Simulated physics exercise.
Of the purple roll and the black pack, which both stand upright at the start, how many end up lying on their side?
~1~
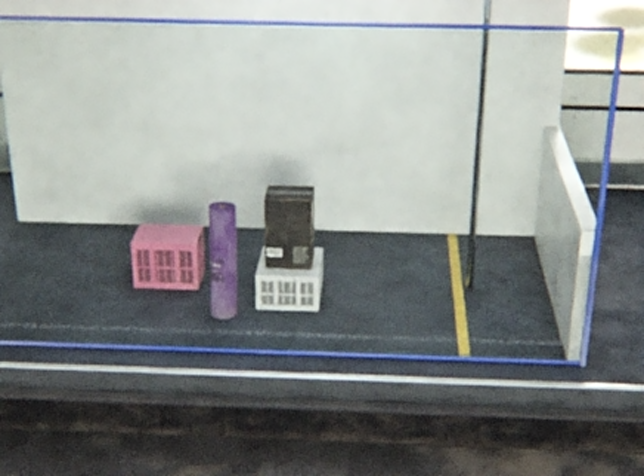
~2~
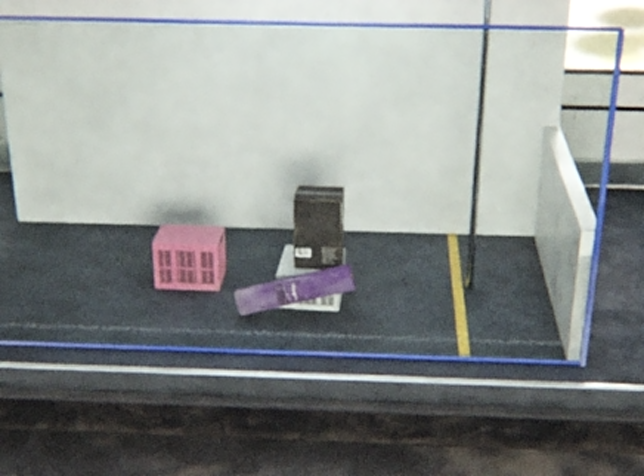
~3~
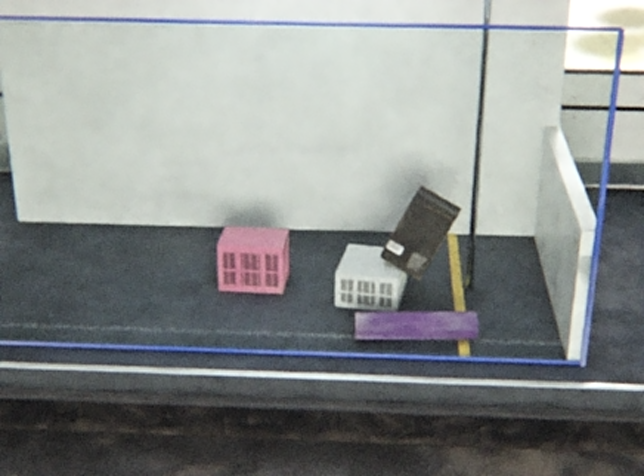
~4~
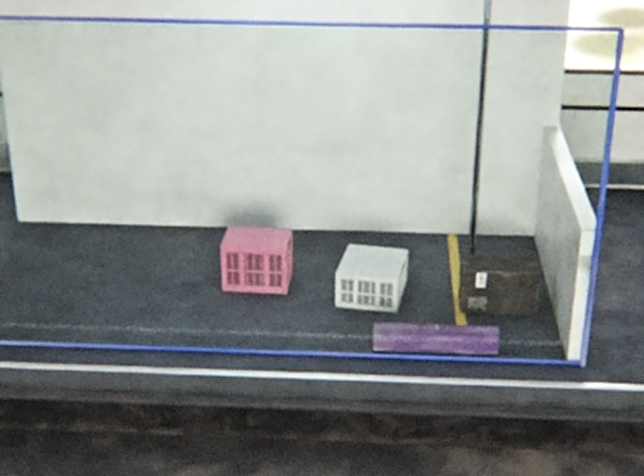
Two of them do. Both the purple roll and the black pack are lying on their side at the end.
